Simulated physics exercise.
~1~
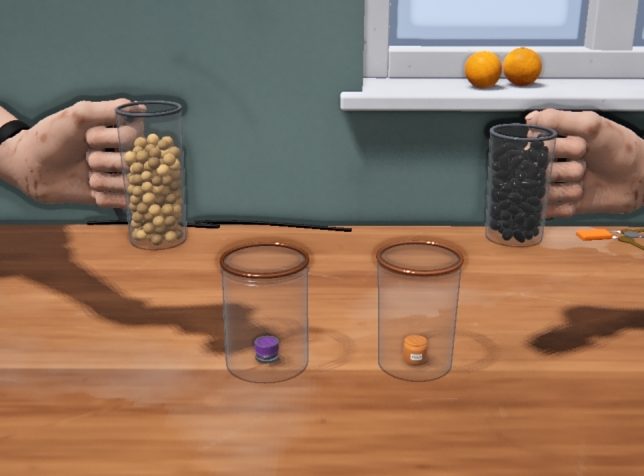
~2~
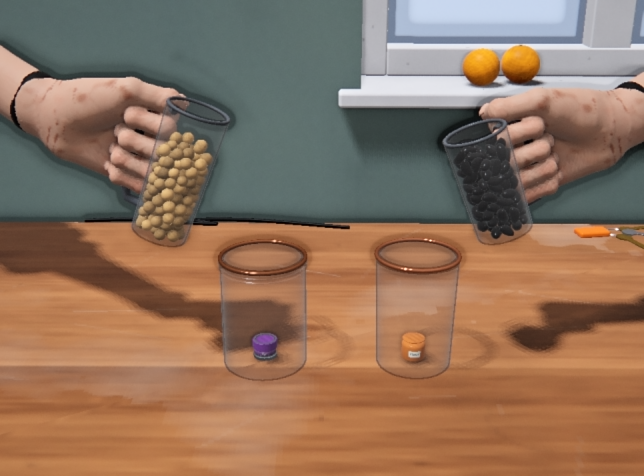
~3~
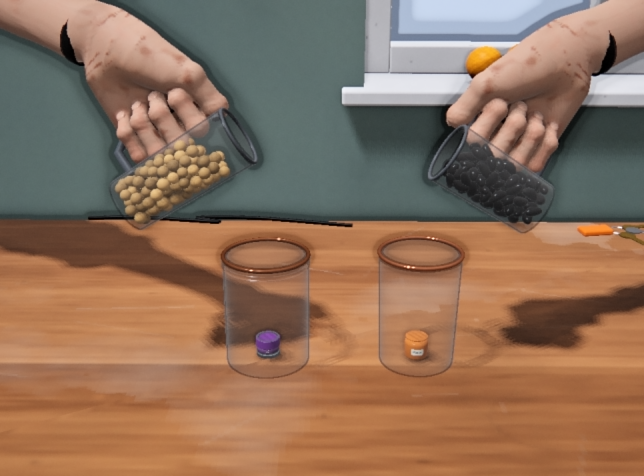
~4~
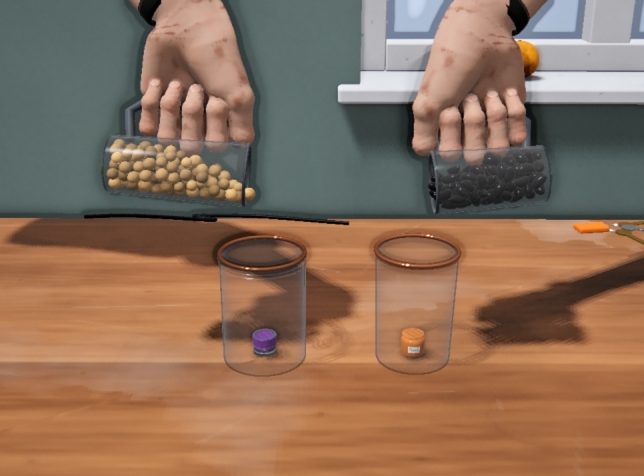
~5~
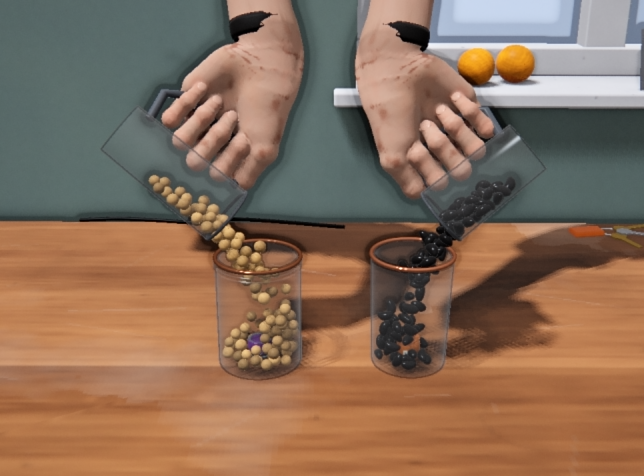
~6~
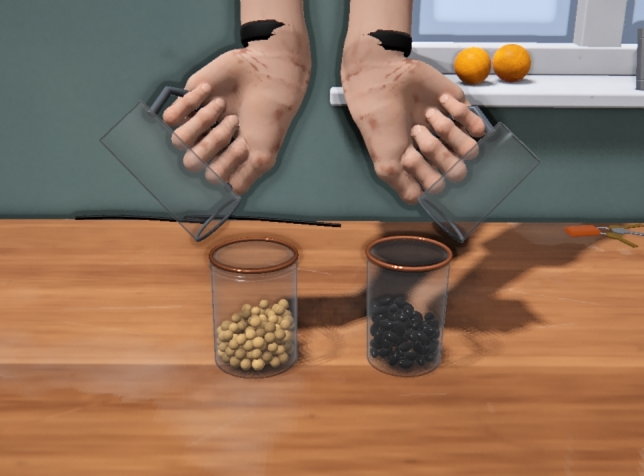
Two hands tipped over a cup of tan beads and a cup of black ones, pouring them into two clear containers below until both cups were empty and the little purple-topped and orange-topped objects inside were buried out of sight.
